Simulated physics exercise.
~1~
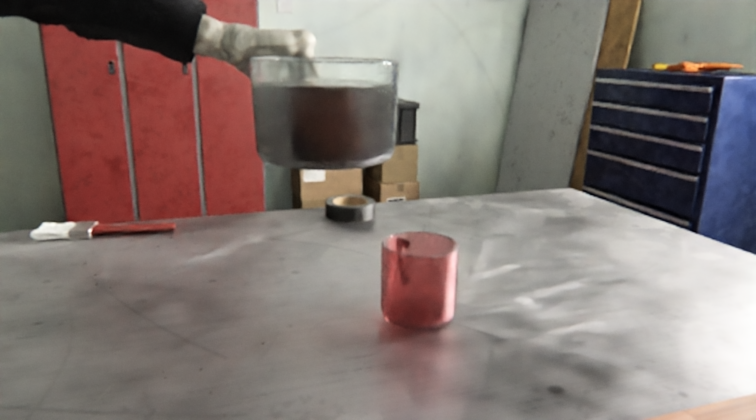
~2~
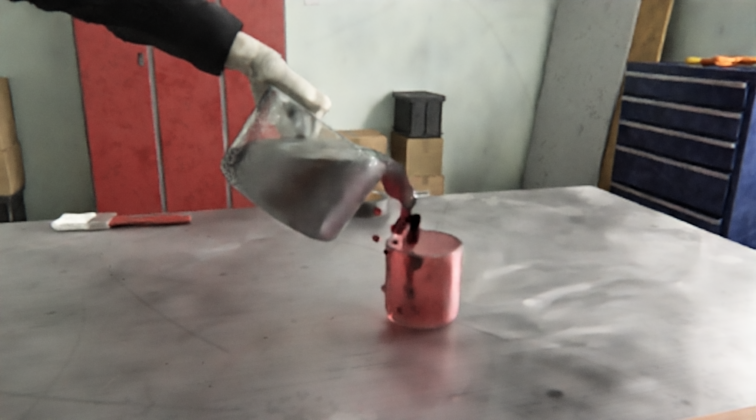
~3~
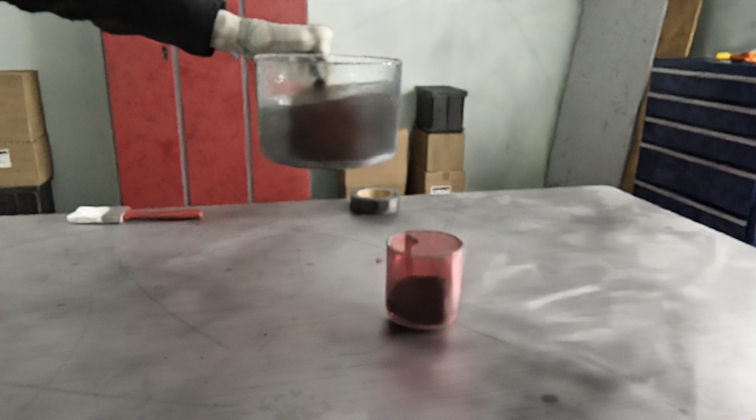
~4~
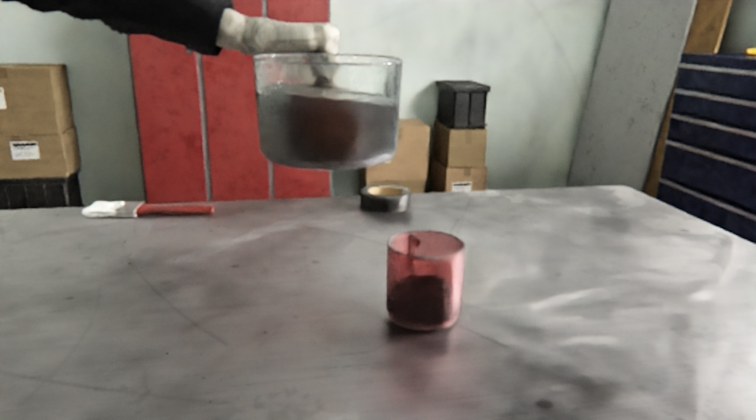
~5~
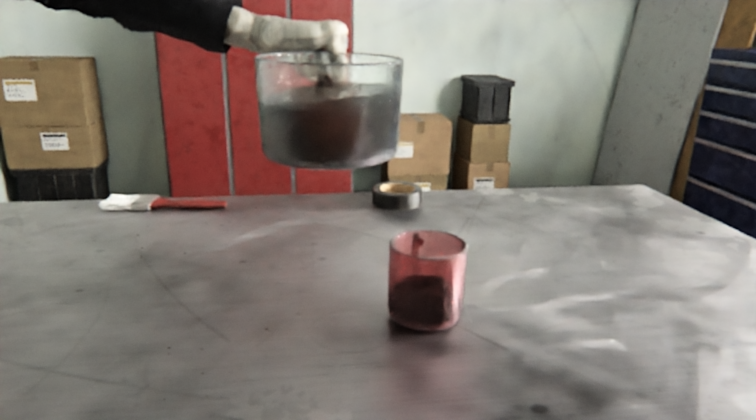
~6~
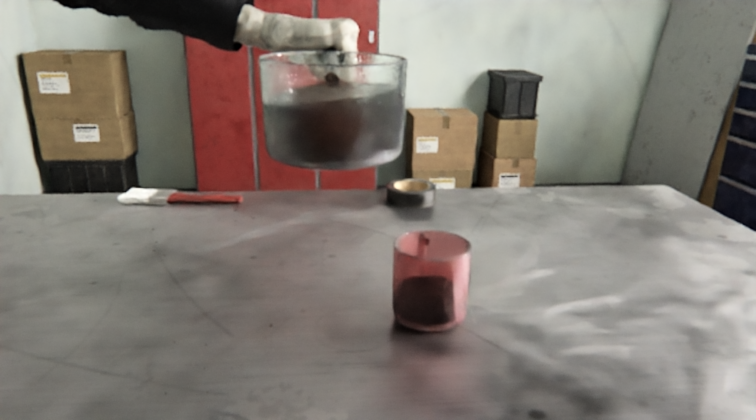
At first, a white-gloved hand holds a clear glass saucepan of dark wine above an empty, see-through red mug on a grey metal table. A brush and a roll of tape lie behind, with red lockers, boxes and a blue tool cabinet beyond. The hand tips the saucepan to the right, and dark red wine runs over its rim toward the mug, with some drops falling beside it. Then the saucepan swings back level. As the view drifts sideways, it stays held above the table, and the mug ends partly filled with dark wine.
